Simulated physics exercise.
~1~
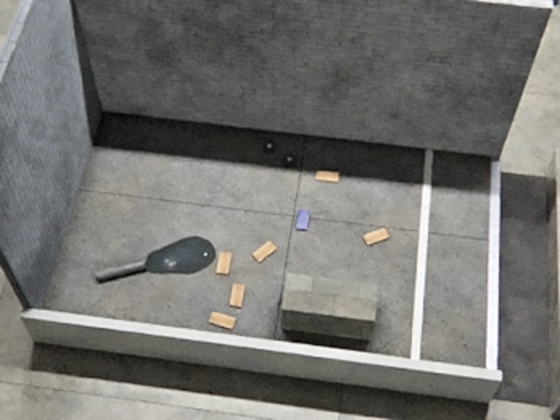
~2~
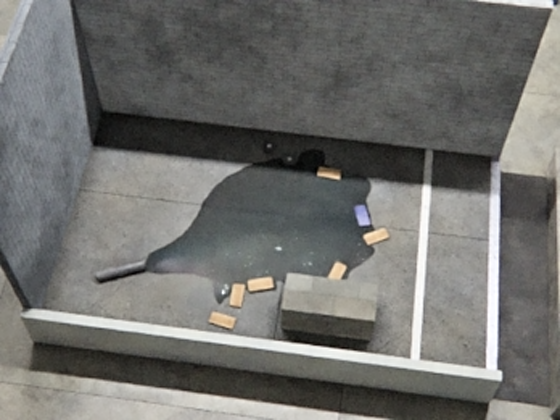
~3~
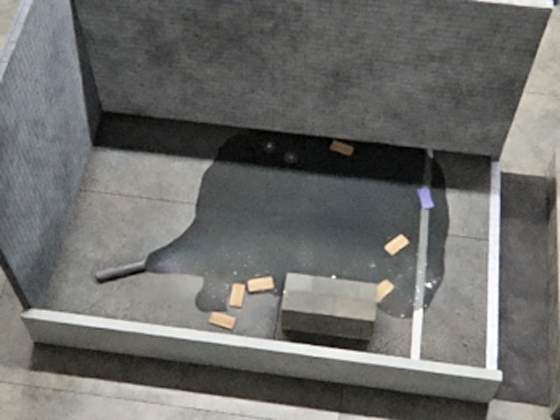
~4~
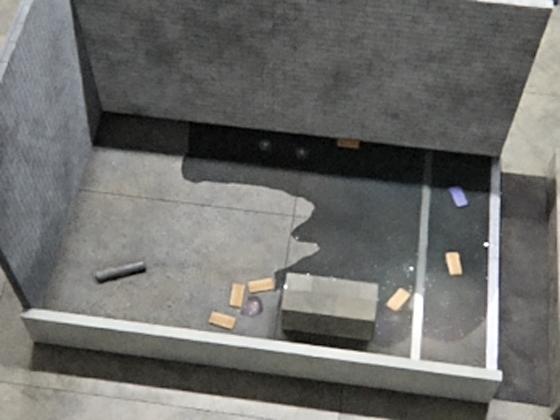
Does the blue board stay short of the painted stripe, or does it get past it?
It gets past the stripe. The spreading water moves the blue board to the right, and it ends up on the far side.
